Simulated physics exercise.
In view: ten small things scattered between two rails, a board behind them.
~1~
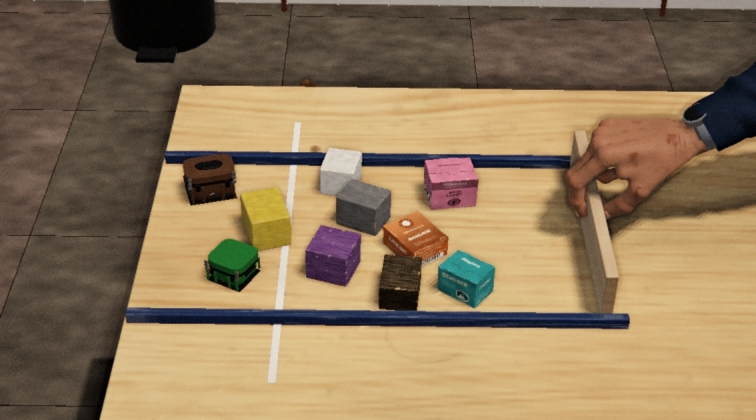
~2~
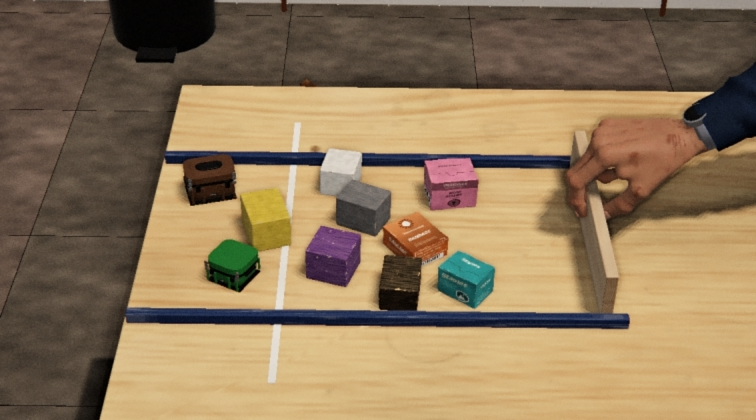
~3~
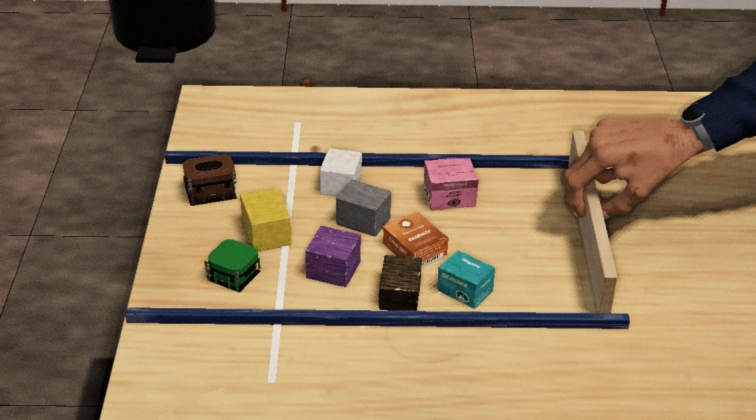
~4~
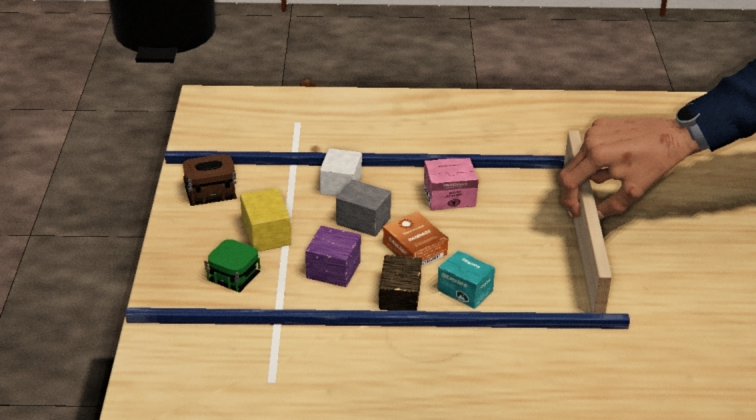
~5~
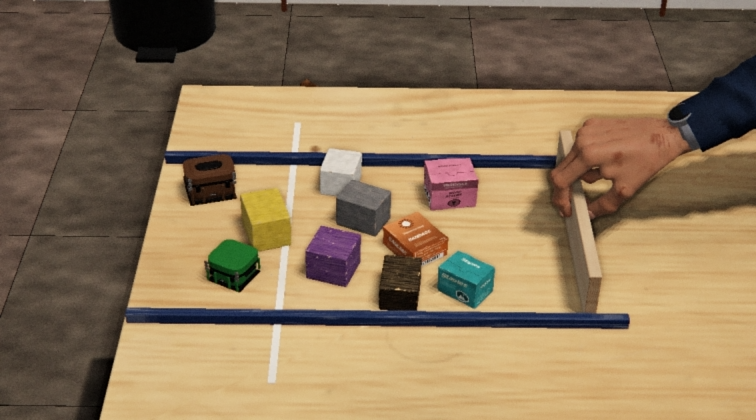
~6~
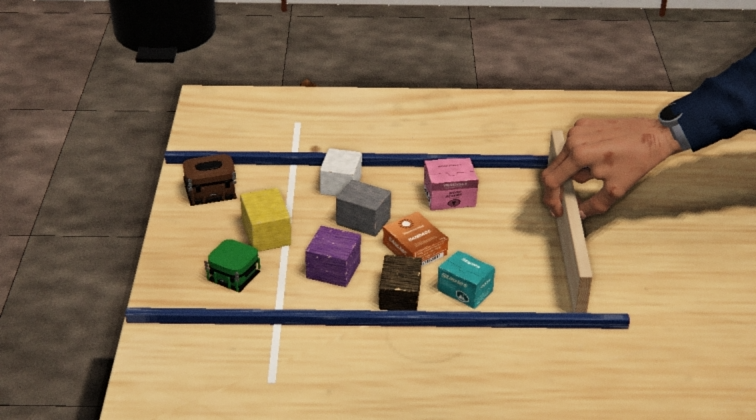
A hand in a dark blue sleeve grips an upright wooden board at the right of a pale wood tabletop, seen from above at an angle over a grey tiled floor. Between two dark blue rails sit brown and green cases, yellow, white, grey, purple and black blocks, and pink, orange and teal boxes, with white tape crossing at left. The hand slides the board slightly left, while the objects and camera stay still.
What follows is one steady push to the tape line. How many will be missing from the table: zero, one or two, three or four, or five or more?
As it turns out, the number that fall off is zero.
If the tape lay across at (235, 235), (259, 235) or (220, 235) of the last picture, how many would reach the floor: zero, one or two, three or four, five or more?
For each place: One or two; none at all; one to two.
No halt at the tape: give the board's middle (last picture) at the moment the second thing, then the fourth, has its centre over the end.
First at (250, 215), next at (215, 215).
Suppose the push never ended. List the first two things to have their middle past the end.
In order: The brown case, then the green case.
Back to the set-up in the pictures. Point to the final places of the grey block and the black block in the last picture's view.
First (265, 212), then (225, 288).
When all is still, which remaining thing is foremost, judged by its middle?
It is the brown case.
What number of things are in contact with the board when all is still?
4 of them.
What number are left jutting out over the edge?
That would be 0.
A little later, none off yet; brown case at rest near (210, 179); green case at rest near (233, 266); yellow block at rest near (266, 220).
When it is over, the number that fall off is zero.
